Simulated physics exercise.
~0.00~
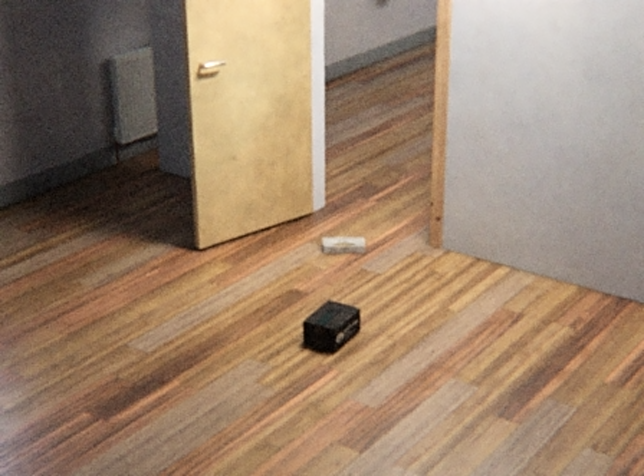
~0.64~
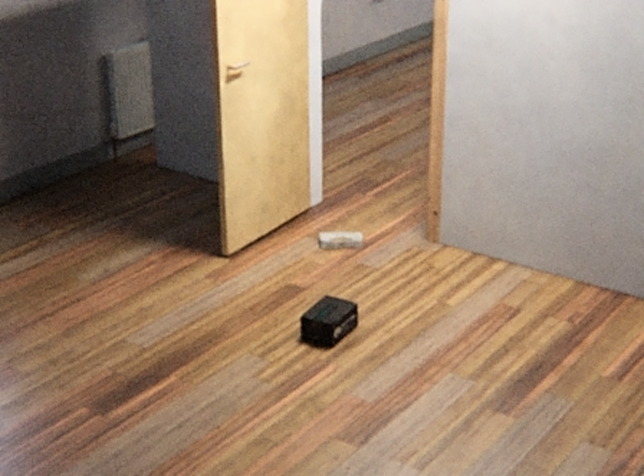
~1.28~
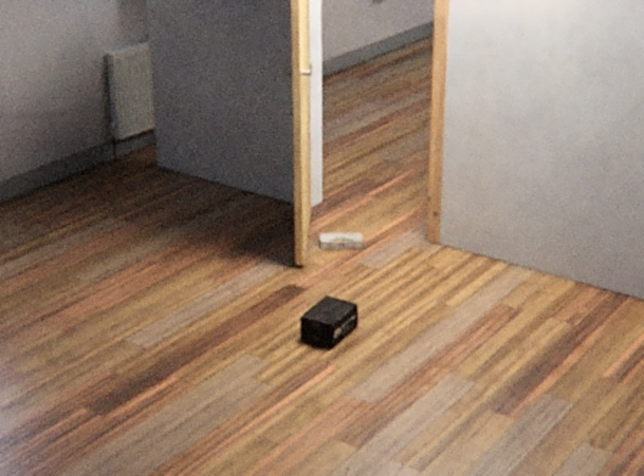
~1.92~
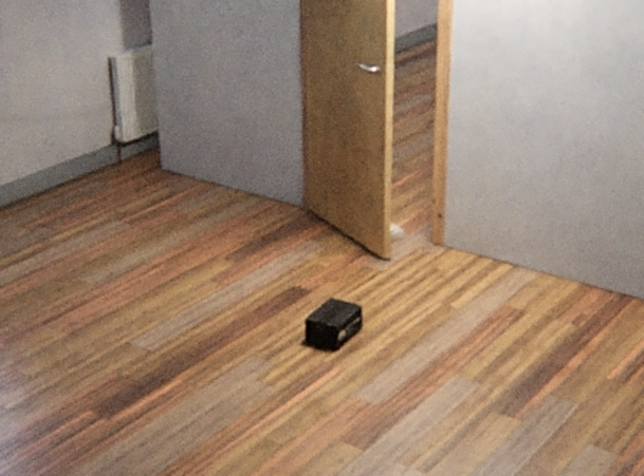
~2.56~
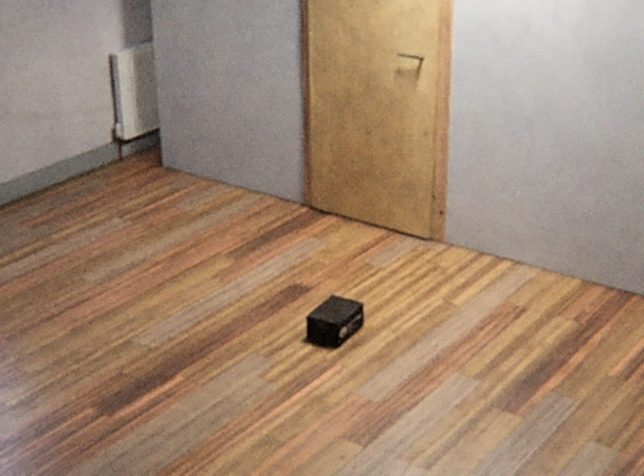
In a room with a wood-plank floor, an open door swung toward its frame while a small white packet lay near the doorway, shifting a little to the right as the door neared it. The door ended up shut, the packet out of sight and the black box unmoved.
